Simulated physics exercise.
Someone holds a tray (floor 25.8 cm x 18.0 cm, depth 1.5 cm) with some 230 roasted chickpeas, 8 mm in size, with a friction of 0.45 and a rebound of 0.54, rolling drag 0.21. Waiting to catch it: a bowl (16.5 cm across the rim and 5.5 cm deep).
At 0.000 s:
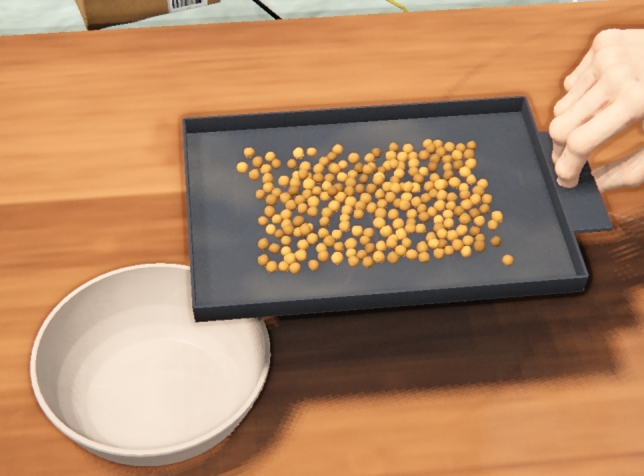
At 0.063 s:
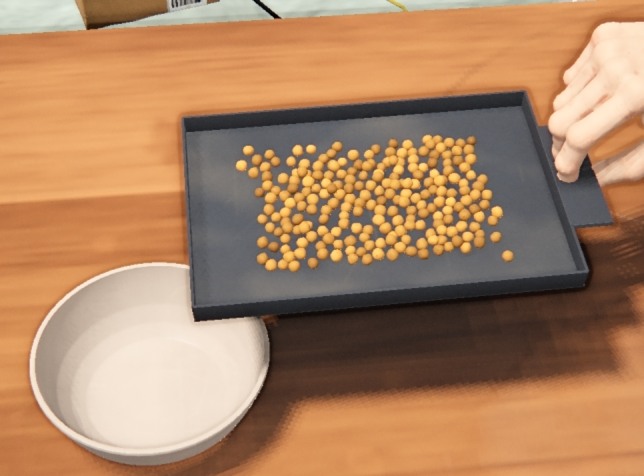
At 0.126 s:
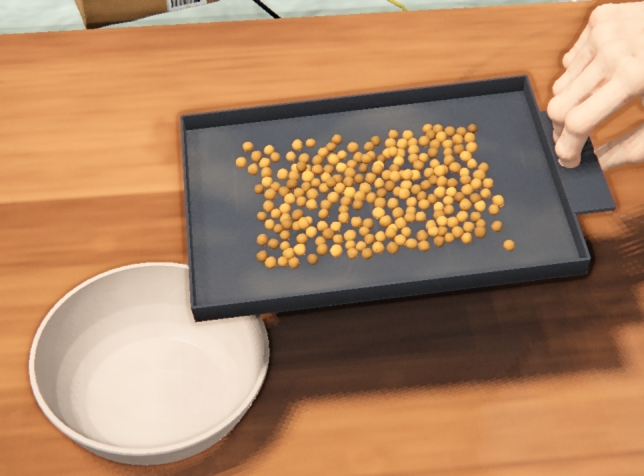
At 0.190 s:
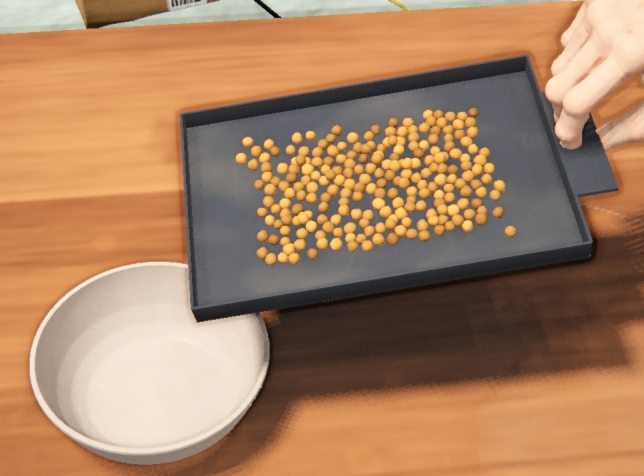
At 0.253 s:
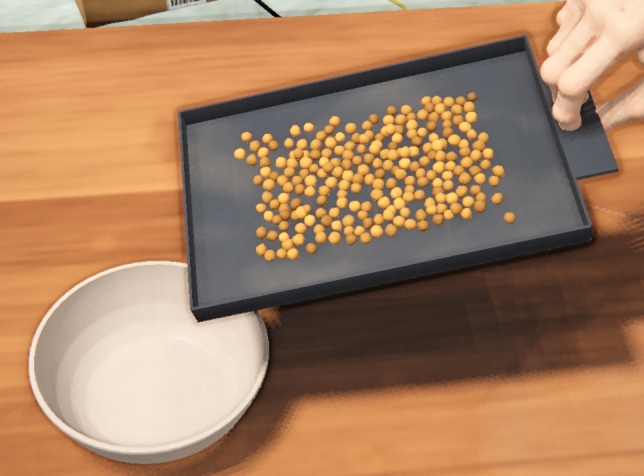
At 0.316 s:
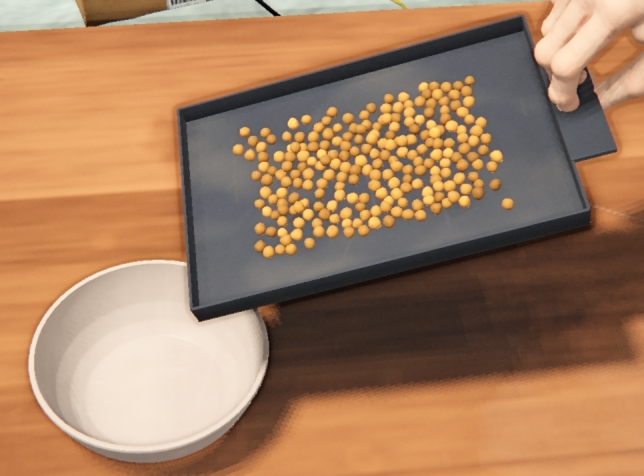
At the start, a hand holds a dark tray of scattered roasted chickpeas nearly level above a wooden table, with an empty pale bowl at the lower left. The hand then raises the tray's right side steadily, slanting it down toward the left, while the chickpeas stay spread across its middle.
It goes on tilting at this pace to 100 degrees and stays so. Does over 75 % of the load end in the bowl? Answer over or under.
Share caught, set against 75 %: Over.
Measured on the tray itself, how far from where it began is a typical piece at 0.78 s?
Roughly 9 cm.
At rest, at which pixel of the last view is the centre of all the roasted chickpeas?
At about (148, 386).
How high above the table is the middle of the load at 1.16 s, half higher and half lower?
Some 18 cm.
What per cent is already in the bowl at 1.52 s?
Some 5 per cent.
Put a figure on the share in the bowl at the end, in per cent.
Roughly 90 per cent.
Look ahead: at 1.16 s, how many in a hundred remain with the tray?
Some 100 per cent of the load.
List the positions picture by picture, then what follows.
The first picture shows tray at (393, 293); tilt 0 degrees; leading edge at (188, 206); middle of the load at (382, 204); bowl at (151, 352).
The second picture shows tray at (393, 290); tilt 1 degrees; leading edge at (187, 205); middle of the load at (382, 201).
The third picture shows tray at (392, 284); tilt 4 degrees; low side left; leading edge at (186, 205); middle of the load at (382, 194).
The fourth picture shows tray at (391, 277); tilt 8 degrees; low side left; leading edge at (186, 204); middle of the load at (382, 184).
The fifth picture shows tray at (389, 269); tilt 12 degrees; low side left; leading edge at (185, 204); middle of the load at (380, 174).
The sixth picture shows tray at (387, 262); tilt 16 degrees; low side left; leading edge at (184, 203); middle of the load at (378, 164); bowl at (149, 349). It turns about 65 degrees a second.
After 0.78 s, tilt 45 degrees; tray 100 %; middle of all pieces on or above the table near (238, 201).
After 1.16 s, tilt 69 degrees; tray 100 %; middle of all pieces on or above the table near (214, 200).
After 1.52 s, tilt 92 degrees; tray 95 %, bowl 5 %; middle of all pieces on or above the table near (190, 211).
Then, at 1.85 s, tilt 100 degrees; tray 10 %, outside 5 %, bowl 75 %, in the air 10 %; middle of all pieces on or above the table near (150, 346).
At rest (2.6 s), outside 5 %, bowl 90 %.
